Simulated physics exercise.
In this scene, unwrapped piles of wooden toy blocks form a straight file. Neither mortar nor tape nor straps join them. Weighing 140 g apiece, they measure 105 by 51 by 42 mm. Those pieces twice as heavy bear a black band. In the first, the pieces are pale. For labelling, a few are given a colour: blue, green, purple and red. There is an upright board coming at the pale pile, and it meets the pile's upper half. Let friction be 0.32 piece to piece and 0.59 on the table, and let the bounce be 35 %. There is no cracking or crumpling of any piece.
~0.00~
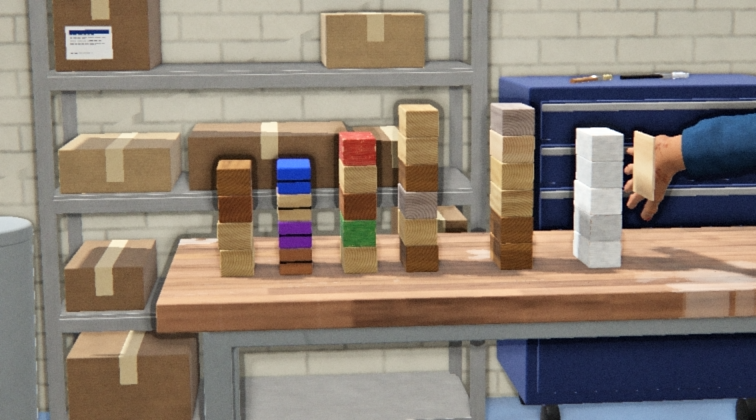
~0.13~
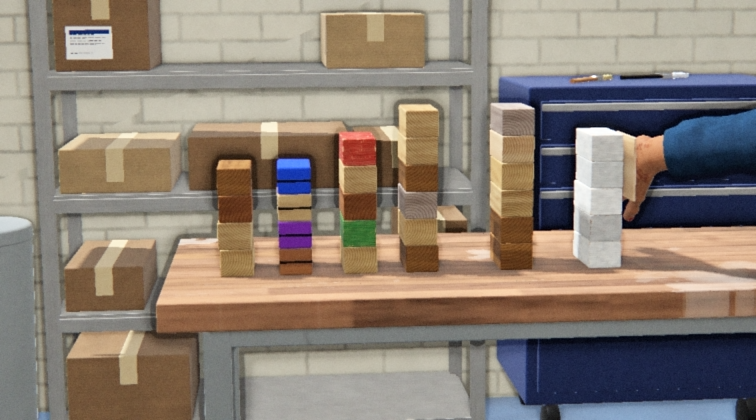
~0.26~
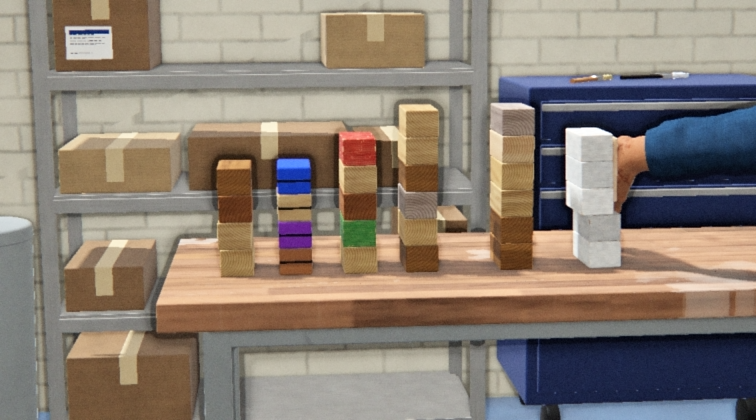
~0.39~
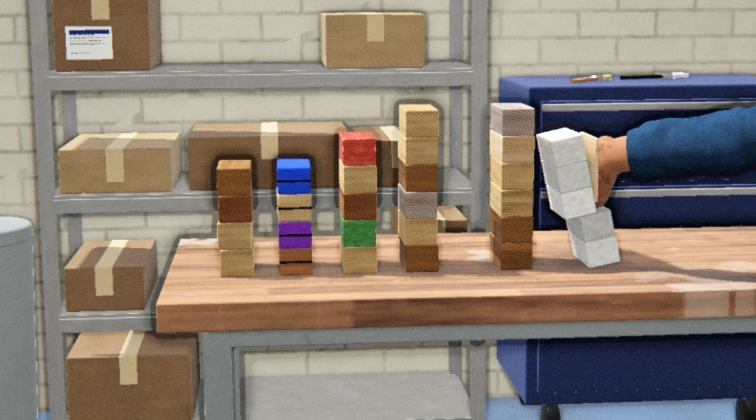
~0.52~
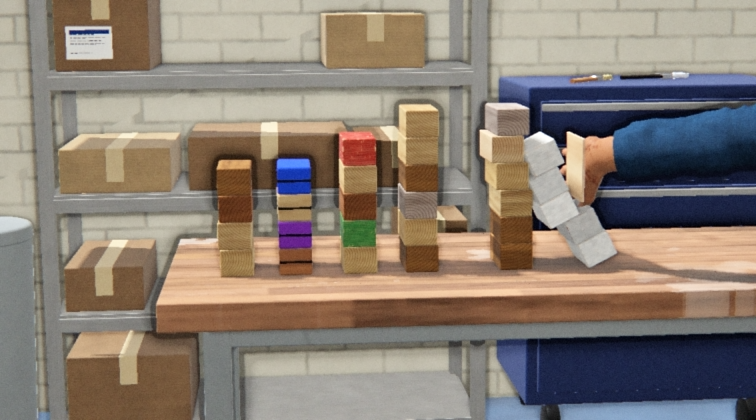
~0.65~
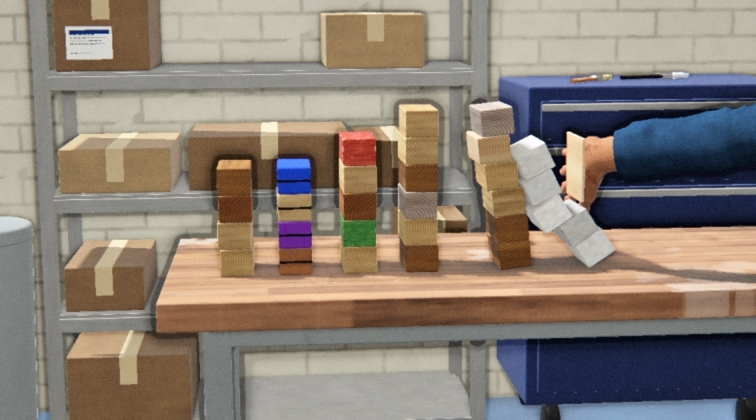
The clip opens on six stacks of wooden blocks lined up on a workbench, as a hand holding an upright board moves left toward the pale stack at the right end. The board pushes its upper half, and the pale stack leans left against the neighbouring tall stack, which bends leftward too.
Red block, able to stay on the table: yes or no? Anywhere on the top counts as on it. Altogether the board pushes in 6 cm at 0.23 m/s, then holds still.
No.
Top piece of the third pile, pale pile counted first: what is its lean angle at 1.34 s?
It tilts close to 40 degrees.
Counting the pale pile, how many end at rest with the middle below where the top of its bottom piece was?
The total comes to 2.
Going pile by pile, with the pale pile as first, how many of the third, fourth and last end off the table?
Pieces per pile: Third: 0; fourth: 1; last: 3.
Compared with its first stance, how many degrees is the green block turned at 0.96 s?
At that moment, roughly 0 degrees.
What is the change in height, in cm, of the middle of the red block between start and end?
Its middle ends around 91 cm lower.
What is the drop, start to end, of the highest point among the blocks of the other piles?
About 8 cm lower.
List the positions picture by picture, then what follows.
In the first frame (we follow the side turned to the camera), board (654, 161) 46 mm short; red block (360, 152); blue block (294, 181); green block (360, 234); no other piece has moved.
Board (635, 161) 16 mm short; red block (360, 152), in the second frame.
Board (616, 162) 14 mm in; red block (360, 152), in the third frame.
Board (597, 162) 44 mm in, top of the pale pile leaning 12°; red block (360, 152); no other piece has moved, in the fourth frame.
Board (584, 162) 6 cm in, stopped, top of the pale pile leaning 26°; red block (360, 152); 3 stirred so far, in the fifth frame.
Board (584, 162) 6 cm in, stopped, top of the pale pile leaning 26°; red block (360, 152); blue block (294, 181); green block (360, 234); steepest lean 6°, the block at (502, 176); 6 stirred so far, in the sixth frame.
Around 0.96 s, 5 of the pale pile down; none of the 25 other blocks off the table, 13 disturbed; red block displaced 6 mm.
Around 1.34 s, 5 of the pale pile down; none of the 25 other blocks off the table, 24 disturbed; red block tipped 32°, 30 mm lower; green block tipped 40°.
Around 1.96 s, 5 of the pale pile down; 5 of the 25 other blocks off the table; red block tipped 29°, 87 cm lower; blue block tipped 53°, 84 cm lower.
Finally (2.3 s), 5 of the pale pile down; 5 of the 25 other blocks off the table; red block upside down; blue block on its side; green block tipped 45°, 13 mm lower.
